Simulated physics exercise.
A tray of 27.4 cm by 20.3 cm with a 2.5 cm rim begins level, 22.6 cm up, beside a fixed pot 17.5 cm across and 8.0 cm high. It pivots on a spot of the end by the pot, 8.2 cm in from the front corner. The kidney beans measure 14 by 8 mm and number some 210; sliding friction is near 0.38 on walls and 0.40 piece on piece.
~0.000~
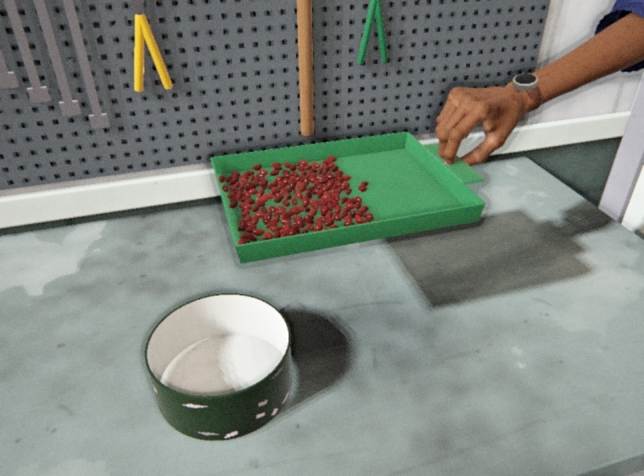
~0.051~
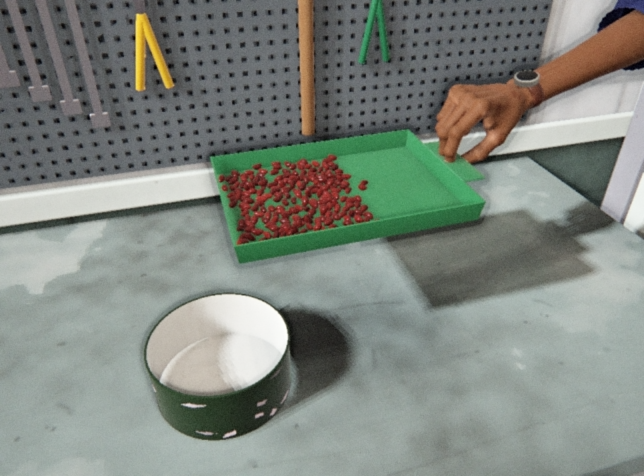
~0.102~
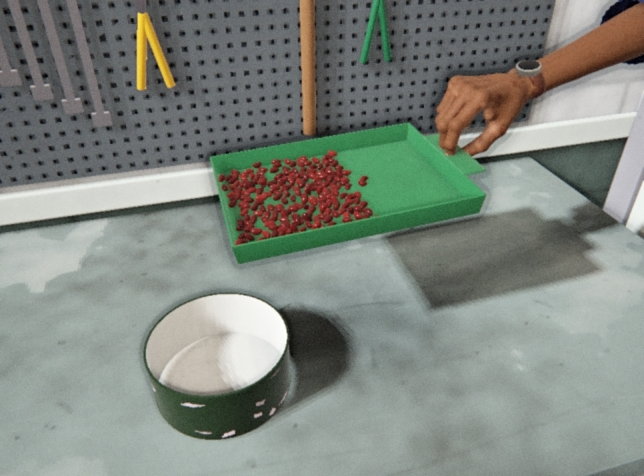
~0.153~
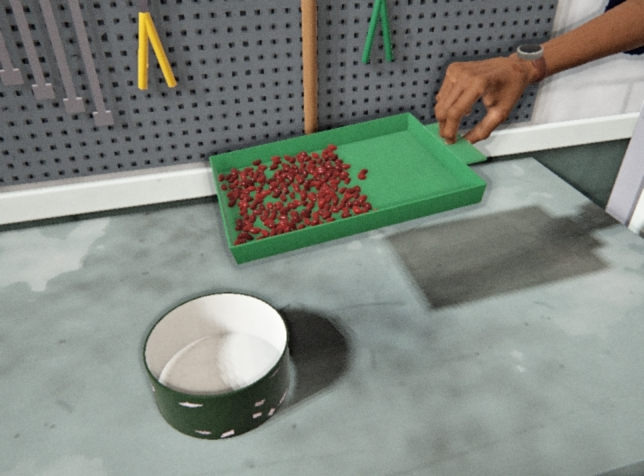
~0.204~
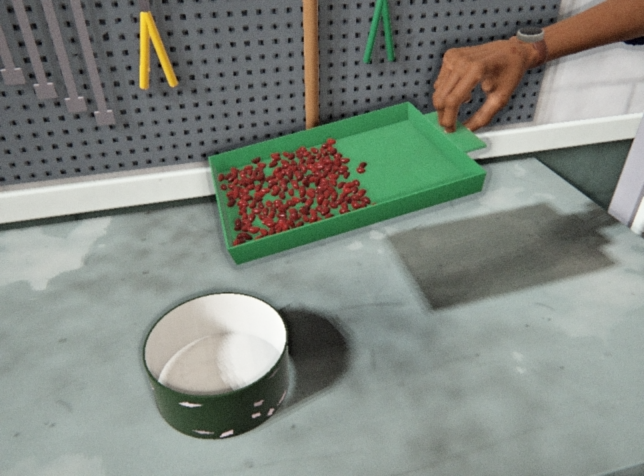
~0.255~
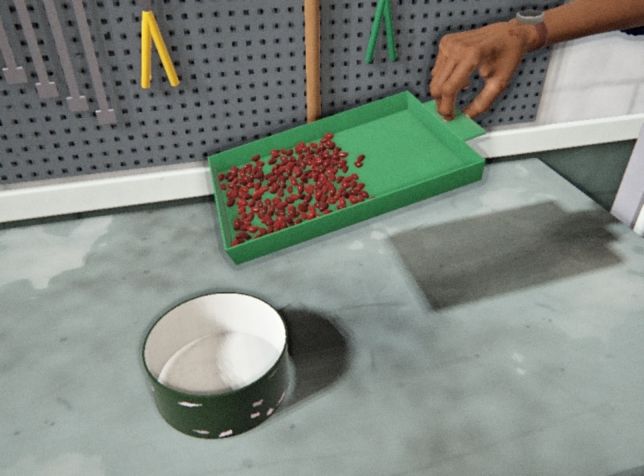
A green tray of red beans slowly tilting as a hand raises its right end, beside a still green pot on a grey surface.
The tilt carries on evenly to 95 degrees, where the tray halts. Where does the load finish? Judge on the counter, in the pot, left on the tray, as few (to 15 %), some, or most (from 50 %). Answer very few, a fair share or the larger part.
Counter a fair share, pot the larger part, tray very few.
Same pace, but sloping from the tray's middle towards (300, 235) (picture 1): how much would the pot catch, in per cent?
Some 90 per cent.
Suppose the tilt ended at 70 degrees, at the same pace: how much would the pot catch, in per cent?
It would be near 25 per cent.
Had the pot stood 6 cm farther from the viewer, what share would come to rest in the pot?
Then about 70 per cent.
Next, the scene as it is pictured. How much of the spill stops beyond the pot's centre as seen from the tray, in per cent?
About 90 per cent.
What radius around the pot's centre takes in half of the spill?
Some 18 cm.
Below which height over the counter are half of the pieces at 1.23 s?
About 26 cm.
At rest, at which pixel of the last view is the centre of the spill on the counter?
Near (154, 332).
After 0.84 s, tilt 52 degrees; the tray holds 100 %, the pot 0 %.
Then, at 1.23 s, tilt 78 degrees; the tray holds 100 %, the pot 0 %.
After 1.70 s, tilt 95 degrees; the tray holds 10 %, the pot 50 %.
By 2.9 s all is still; counter 35 %, pot 65 %, tray 0 %.
